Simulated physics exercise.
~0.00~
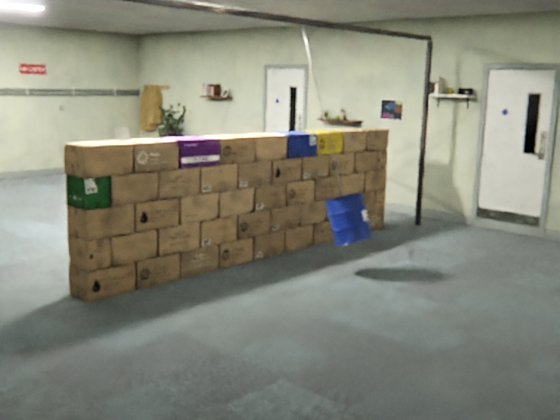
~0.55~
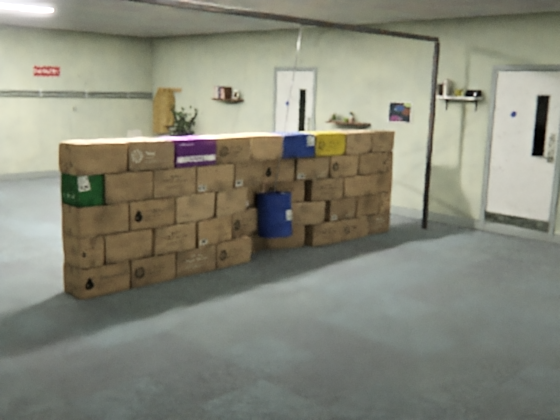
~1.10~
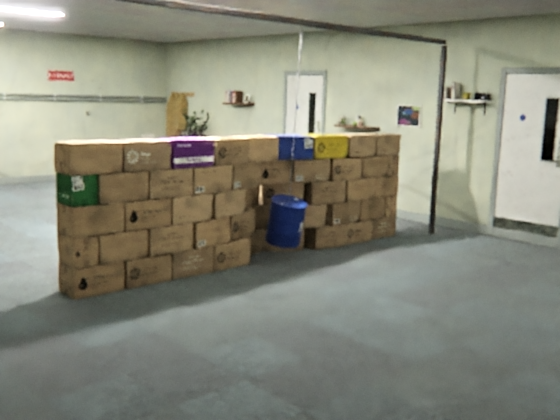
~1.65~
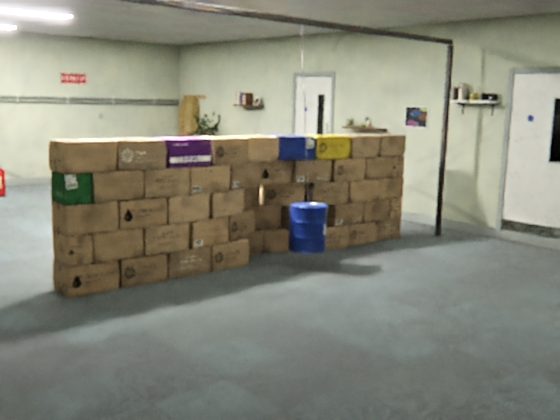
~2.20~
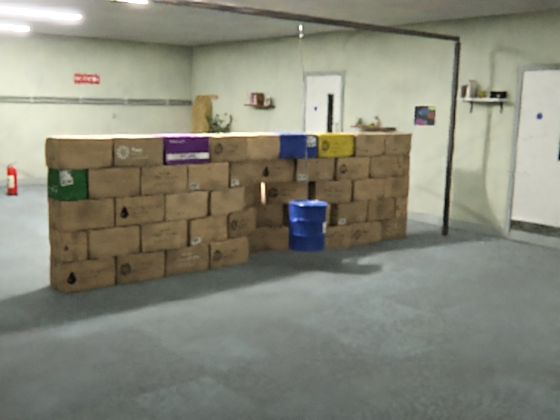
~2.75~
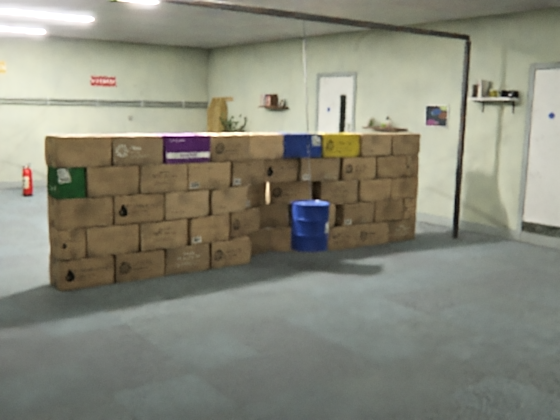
Blue drum swinging on a line into a wall of stacked cartons, pushing some out of place, the wall staying up.
